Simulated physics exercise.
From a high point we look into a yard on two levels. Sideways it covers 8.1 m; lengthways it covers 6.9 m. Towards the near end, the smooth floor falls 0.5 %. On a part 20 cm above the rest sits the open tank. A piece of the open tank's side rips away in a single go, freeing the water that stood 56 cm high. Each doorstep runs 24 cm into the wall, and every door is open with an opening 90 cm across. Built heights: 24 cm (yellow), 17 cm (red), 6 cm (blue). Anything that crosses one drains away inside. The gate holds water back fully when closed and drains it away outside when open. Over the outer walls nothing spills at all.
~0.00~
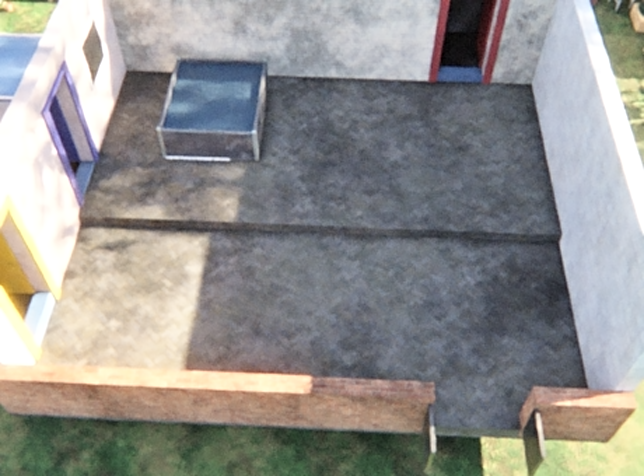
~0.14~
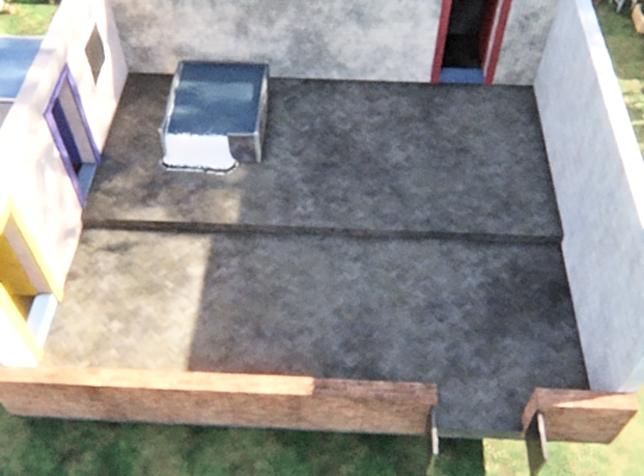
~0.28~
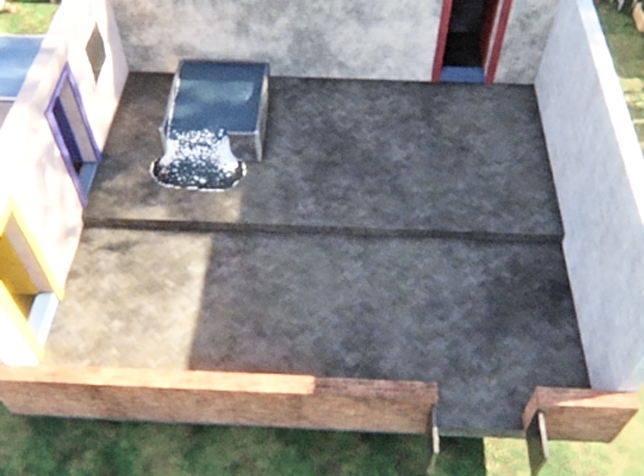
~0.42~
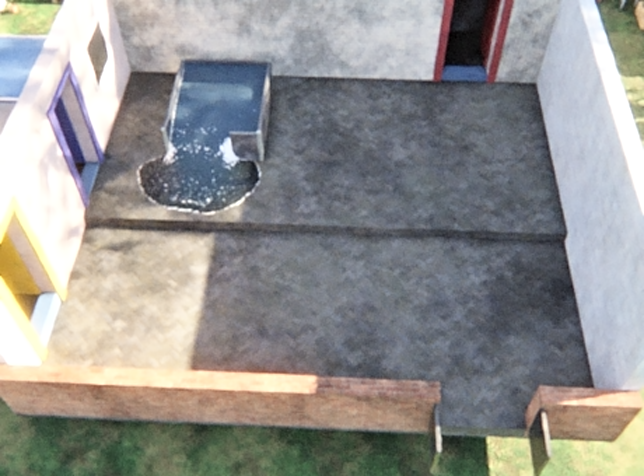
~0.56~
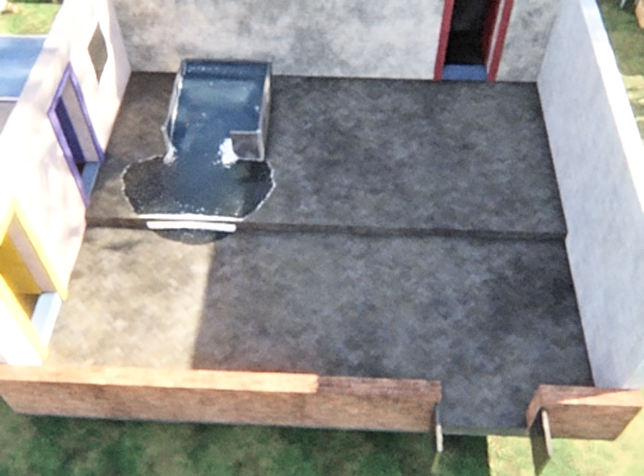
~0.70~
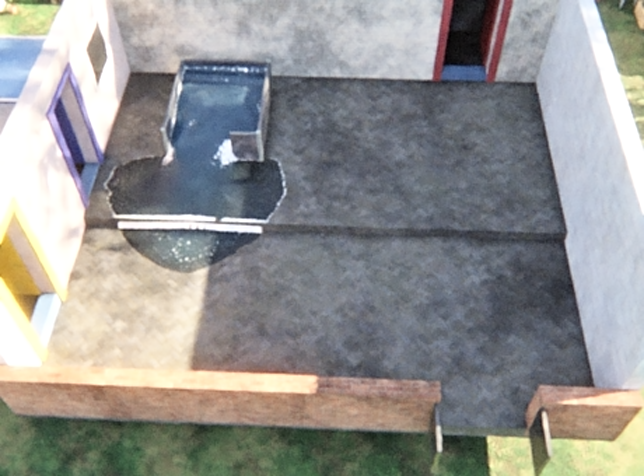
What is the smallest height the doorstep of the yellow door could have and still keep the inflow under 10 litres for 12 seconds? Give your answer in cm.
13.5 cm.
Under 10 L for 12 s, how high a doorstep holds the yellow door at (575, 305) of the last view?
Roughly 8.0 cm.
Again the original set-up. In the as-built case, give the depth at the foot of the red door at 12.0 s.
You'd measure close to 0.0 cm there.
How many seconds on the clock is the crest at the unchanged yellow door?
At roughly 4.0 s.
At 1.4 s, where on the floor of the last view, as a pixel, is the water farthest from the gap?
(144, 396).
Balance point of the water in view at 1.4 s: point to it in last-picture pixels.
(206, 155) or so.
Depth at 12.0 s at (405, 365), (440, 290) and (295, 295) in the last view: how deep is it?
In order: Around 5, 7 and 4 cm.
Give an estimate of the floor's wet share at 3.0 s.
Near 35 per cent is wet.
After 1.4 s water covers 20 % of the floor, deepest (30 cm) near (192, 160); it has not reached the yellow door.
After 3.0 s water covers 35 % of the floor, deepest (30 cm) near (45, 392); 10 cm at the yellow door, 0 litres in over its 24 cm doorstep.
After 12.0 s water covers 50 % of the floor, deepest (10 cm) near (563, 414); 5 cm at the yellow door, 0 litres in over its 24 cm doorstep.
At the yellow door as built, the water arrived by 1.8 s and peaked near 17 cm at 4.2 s.
With a doorstep of 12.5 cm, 13 litres would have come in within the 12 s; with 14.5 cm, 7 litres. So under 10 litres takes about 13.5 cm.
